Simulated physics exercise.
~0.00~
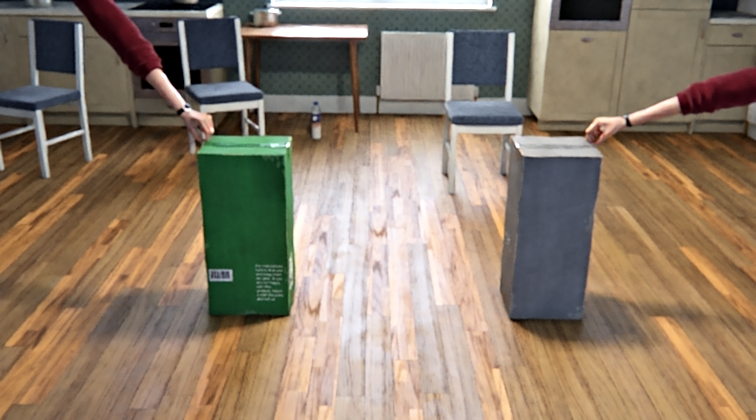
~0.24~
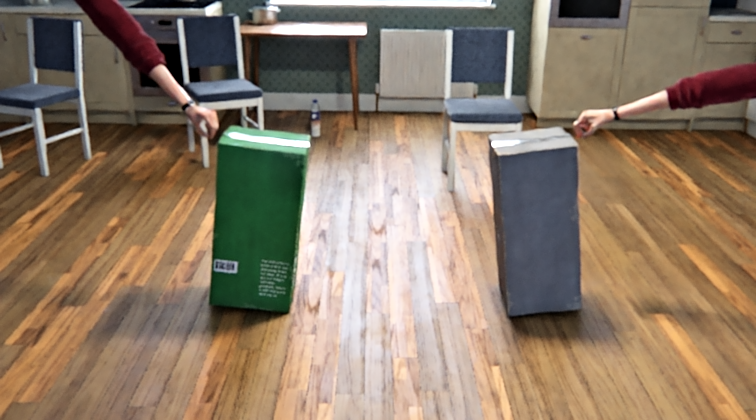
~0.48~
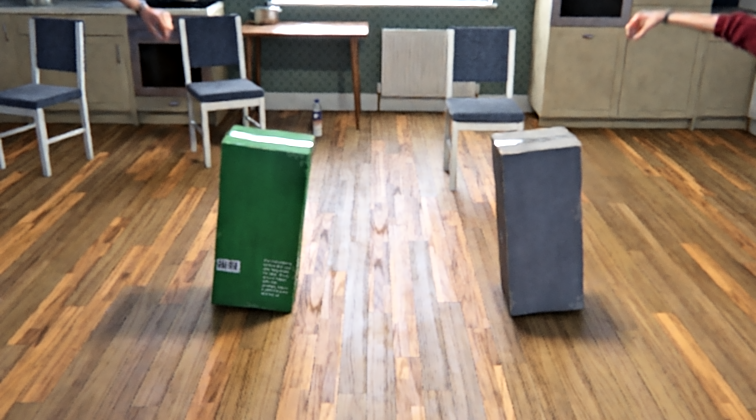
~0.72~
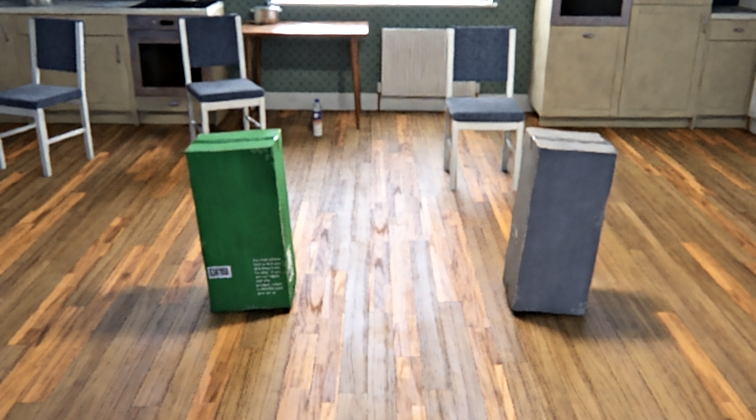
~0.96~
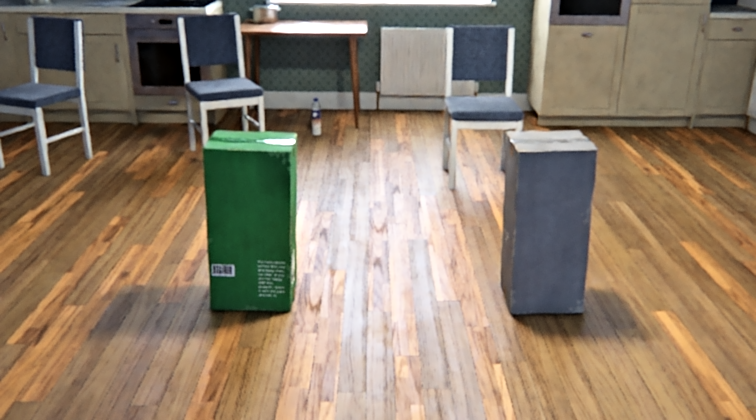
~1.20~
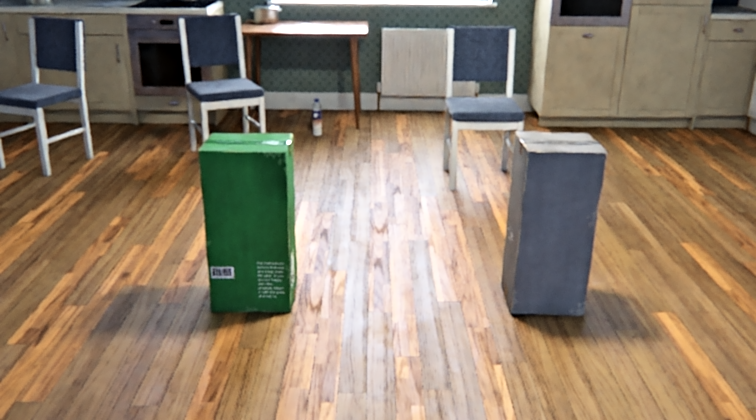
The video shows two hands tipping a tall green parcel and a tall grey box slightly toward each other on a wooden kitchen floor, then letting go and drawing back, after which both rock back and forth and settle upright on their bases.
